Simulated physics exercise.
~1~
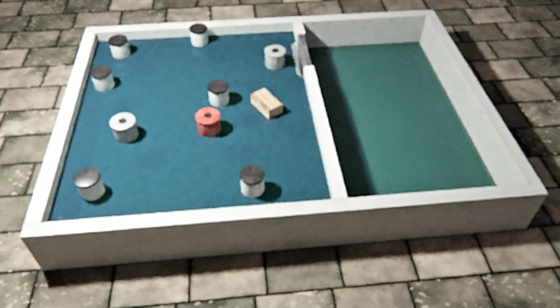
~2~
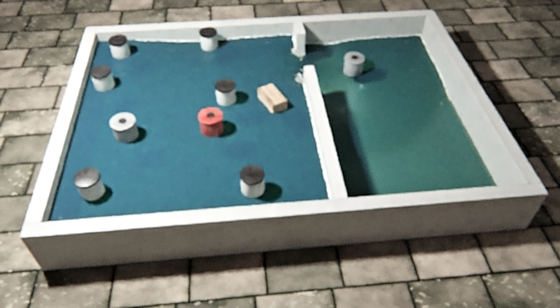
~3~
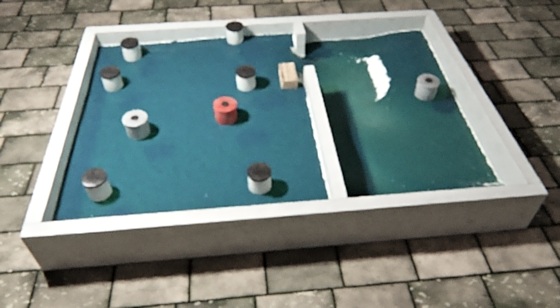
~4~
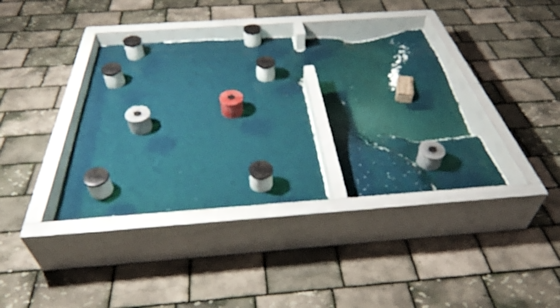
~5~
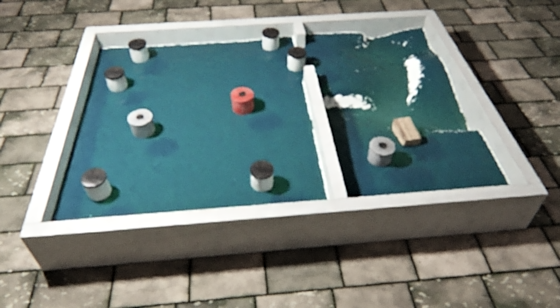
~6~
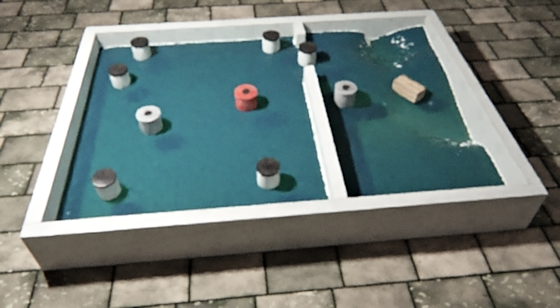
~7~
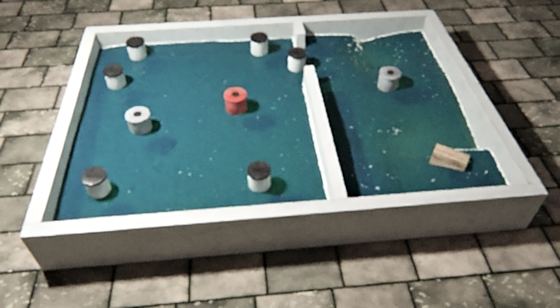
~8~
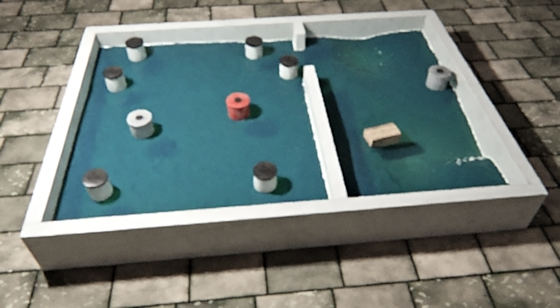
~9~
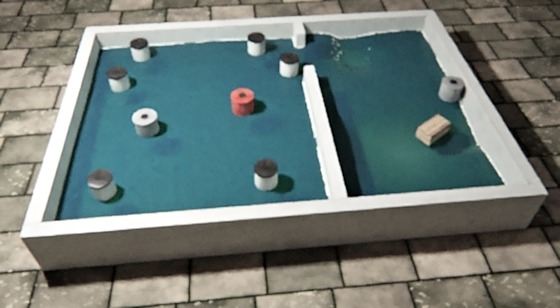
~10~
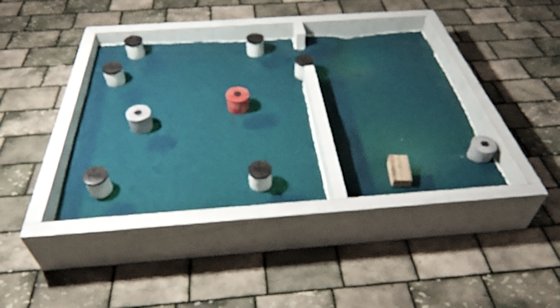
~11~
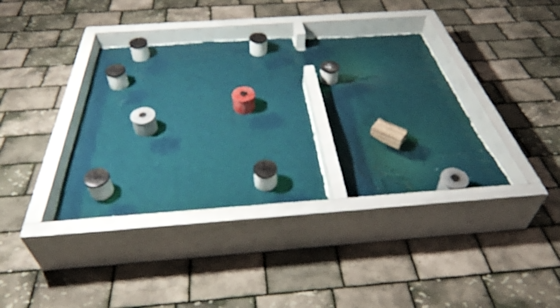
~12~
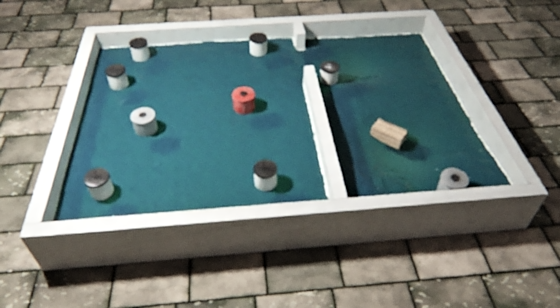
Water surging through a gap in a divided basin, carrying a wooden block and two tubs right while the red tub stays left.
